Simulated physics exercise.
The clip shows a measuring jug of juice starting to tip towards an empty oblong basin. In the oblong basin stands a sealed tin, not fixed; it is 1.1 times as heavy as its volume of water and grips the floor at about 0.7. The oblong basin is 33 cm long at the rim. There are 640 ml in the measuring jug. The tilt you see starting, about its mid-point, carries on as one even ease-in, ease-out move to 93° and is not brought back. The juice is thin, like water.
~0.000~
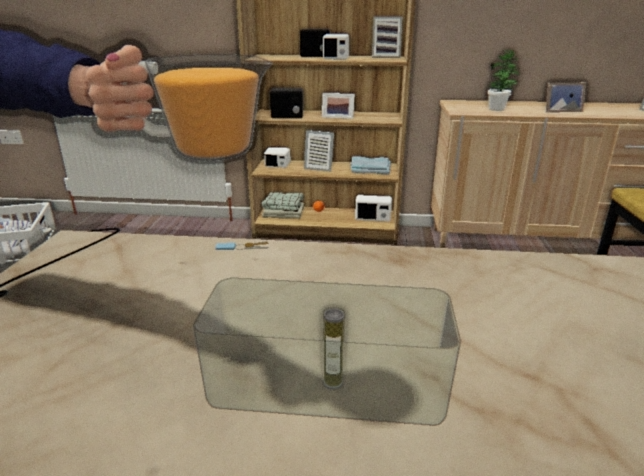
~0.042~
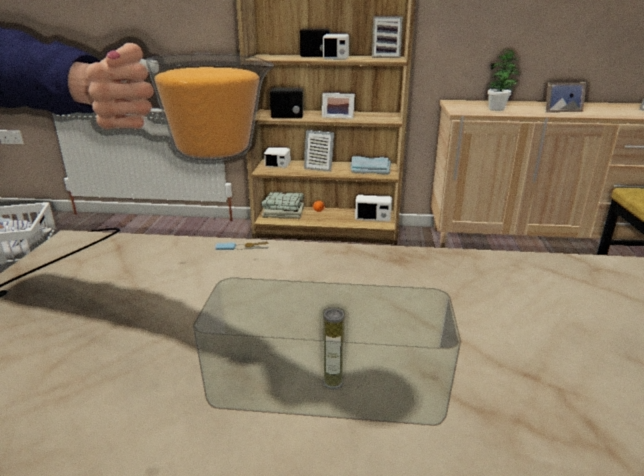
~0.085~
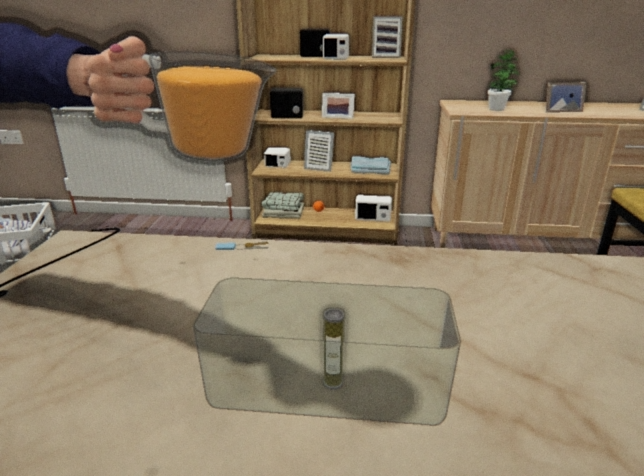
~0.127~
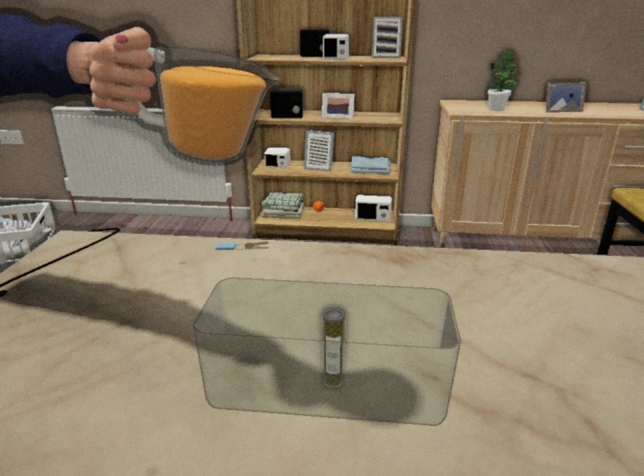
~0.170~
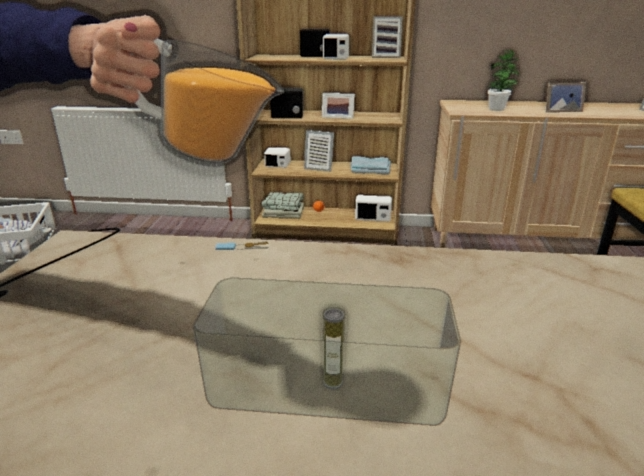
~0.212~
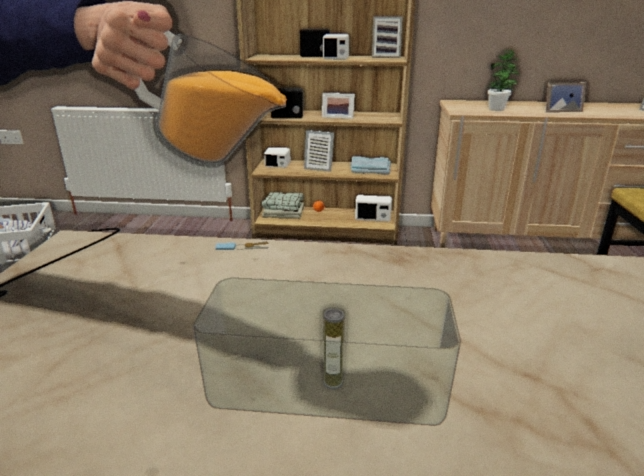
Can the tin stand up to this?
It stays up.
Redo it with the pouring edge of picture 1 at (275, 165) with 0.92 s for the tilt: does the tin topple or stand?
Then it topples.
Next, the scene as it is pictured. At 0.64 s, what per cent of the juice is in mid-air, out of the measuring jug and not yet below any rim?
Some 30 per cent.
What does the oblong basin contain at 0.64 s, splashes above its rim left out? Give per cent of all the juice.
Near 60 in a hundred.
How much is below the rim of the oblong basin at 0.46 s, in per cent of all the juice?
About 4 per cent.
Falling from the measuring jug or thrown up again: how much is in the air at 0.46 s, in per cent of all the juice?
Some 52 per cent.
Then, 0.46 s in, the tilt is 88° and 45 per cent is still to pour; the tin stands where it began.
Then, 0.64 s in, the tilt is 93° and 11 per cent is still to pour; the tin stands where it began.
Then, 0.83 s in, the tilt is 93° and 2 per cent is still to pour; the tin stands where it began.
Then, 1.04 s in, the tilt is 93° and 0 per cent is still to pour; the tin stands where it began.
Finally, the tin stands where it began.
